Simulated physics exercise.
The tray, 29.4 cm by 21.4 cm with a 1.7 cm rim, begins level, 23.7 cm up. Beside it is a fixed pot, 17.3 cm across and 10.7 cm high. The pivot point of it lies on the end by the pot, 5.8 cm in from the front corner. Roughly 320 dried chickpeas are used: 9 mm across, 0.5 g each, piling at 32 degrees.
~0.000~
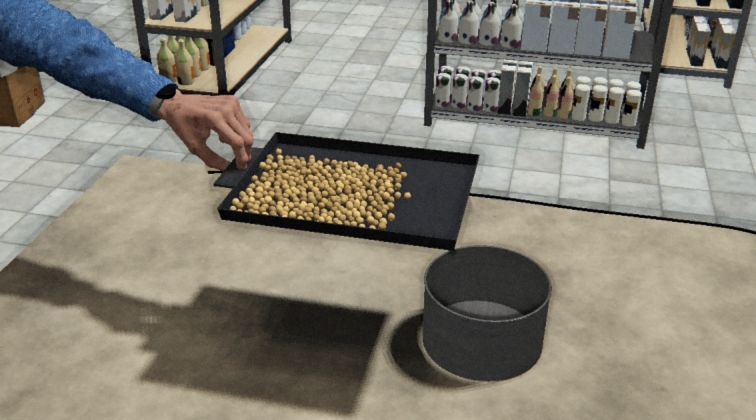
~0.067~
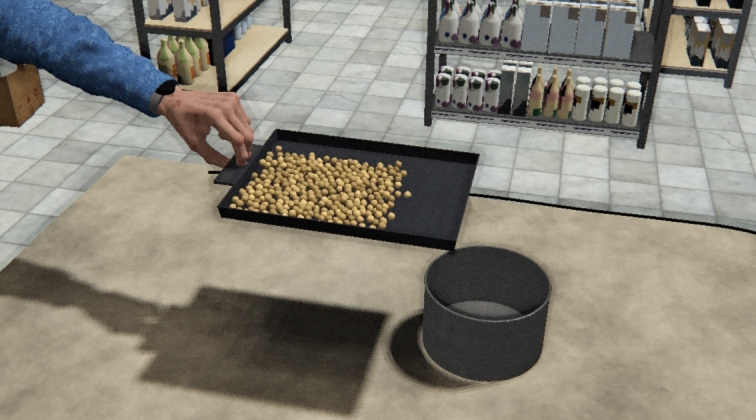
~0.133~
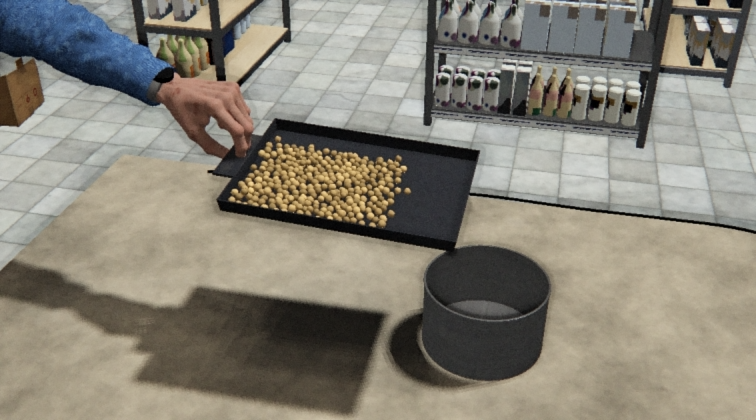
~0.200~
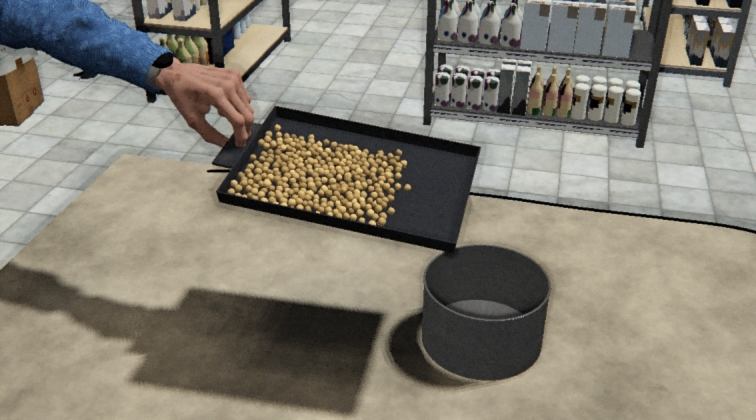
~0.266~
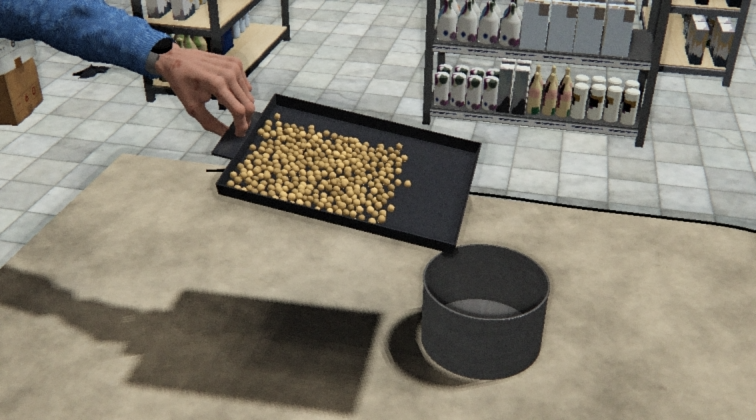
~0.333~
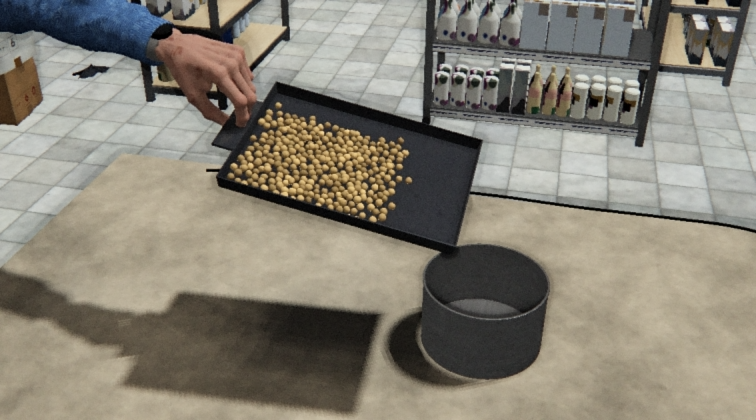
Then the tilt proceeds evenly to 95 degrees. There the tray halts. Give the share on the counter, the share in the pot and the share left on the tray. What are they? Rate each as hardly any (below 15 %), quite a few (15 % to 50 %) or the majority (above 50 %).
I would put it this way: Counter: The majority, pot: Hardly any, tray: Hardly any.
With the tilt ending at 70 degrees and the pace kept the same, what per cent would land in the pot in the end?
Estimate: Roughly 0 percent.
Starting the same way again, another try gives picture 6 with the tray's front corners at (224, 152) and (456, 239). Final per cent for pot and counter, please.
The pot gets 65 and the counter 35.
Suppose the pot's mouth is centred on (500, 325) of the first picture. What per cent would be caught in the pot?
I'd expect near 70 per cent.
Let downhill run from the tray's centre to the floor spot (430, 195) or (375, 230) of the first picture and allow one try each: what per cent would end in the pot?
First try: About 80 percent; second try: About 0 percent.
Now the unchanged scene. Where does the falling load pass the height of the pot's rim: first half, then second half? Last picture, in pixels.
Earlier half at about (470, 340), later half at about (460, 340) in pixels.
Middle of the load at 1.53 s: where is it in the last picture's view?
I'd put it close to (420, 189).
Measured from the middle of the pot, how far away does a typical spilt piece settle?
I'd say close to 18 centimetres.
After 1.05 s, tilt 52 degrees; the tray holds 100 %, the pot 0 %.
Then, at 1.53 s, tilt 77 degrees; the tray holds 95 %, the pot 0 %.
After 2.07 s, tilt 95 degrees; the tray holds 15 %, the pot 0 %.
In the end, at 2.9 s, counter 95 %, pot 5 %, tray 0 %.
